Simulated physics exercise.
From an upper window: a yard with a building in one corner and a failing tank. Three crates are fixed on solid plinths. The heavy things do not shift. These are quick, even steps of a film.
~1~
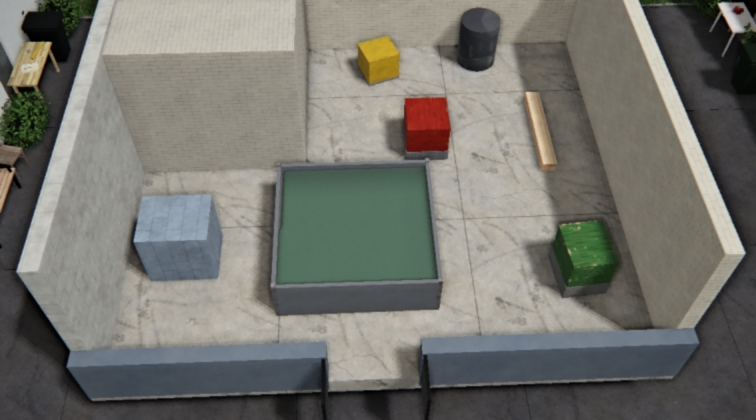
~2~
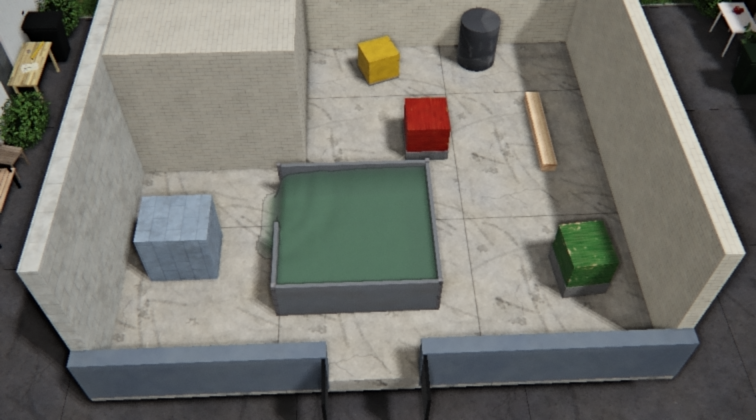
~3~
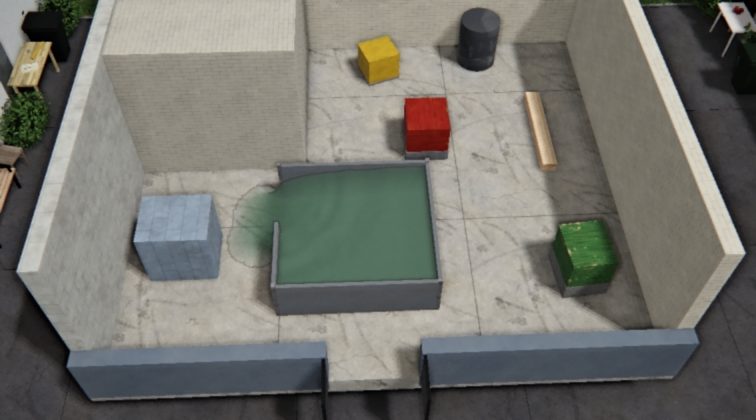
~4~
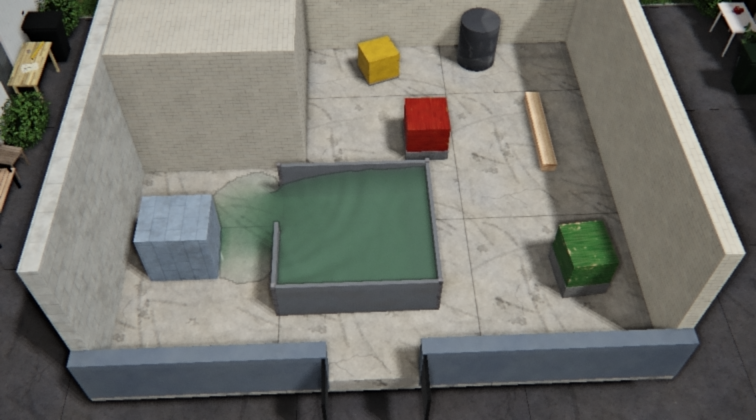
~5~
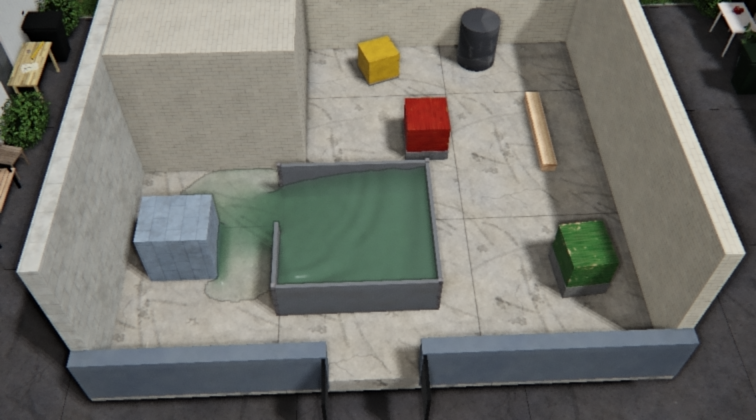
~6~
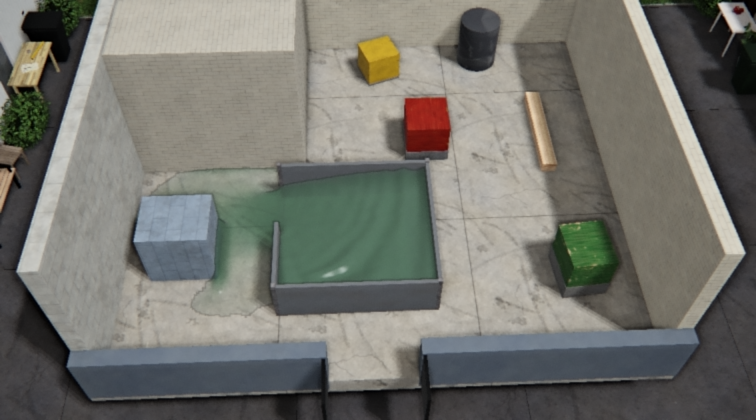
In this clip, a square open tank of green liquid in a walled yard opens on its left side, and the liquid pours out leftward, reaches a pale blue-grey block and spreads around it across the paved floor.
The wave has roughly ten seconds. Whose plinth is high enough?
One by one: The red crate escapes dry; the green crate escapes dry; the yellow crate is wetted.
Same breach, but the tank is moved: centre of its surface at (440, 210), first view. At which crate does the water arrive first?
The yellow crate.
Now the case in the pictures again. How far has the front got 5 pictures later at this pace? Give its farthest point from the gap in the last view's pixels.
Roughly at (157, 373).
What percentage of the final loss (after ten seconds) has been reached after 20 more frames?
Roughly 5 per cent.
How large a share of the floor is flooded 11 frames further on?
I make it 25 per cent.
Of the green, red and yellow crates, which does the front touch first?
The red crate.
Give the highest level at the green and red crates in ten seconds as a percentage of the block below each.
About 50 and 70 per cent.
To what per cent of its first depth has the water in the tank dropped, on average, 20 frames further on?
Close to 46 %.
A moment on, water covers 20 % of the floor; the red crate not reached, the green crate not reached, the yellow crate not reached.
Next, water covers 25 % of the floor; the red crate not reached, the green crate not reached, the yellow crate not reached.
Then, water covers 35 % of the floor; the red crate not reached, the green crate not reached, the yellow crate not reached.
Later, water covers 60 % of the floor; the red crate water round its plinth, the green crate water round its plinth, the yellow crate water round its plinth.
In the end, water covers 90 % of the floor; the red crate stayed above the water, the green crate stayed above the water, the yellow crate was topped.
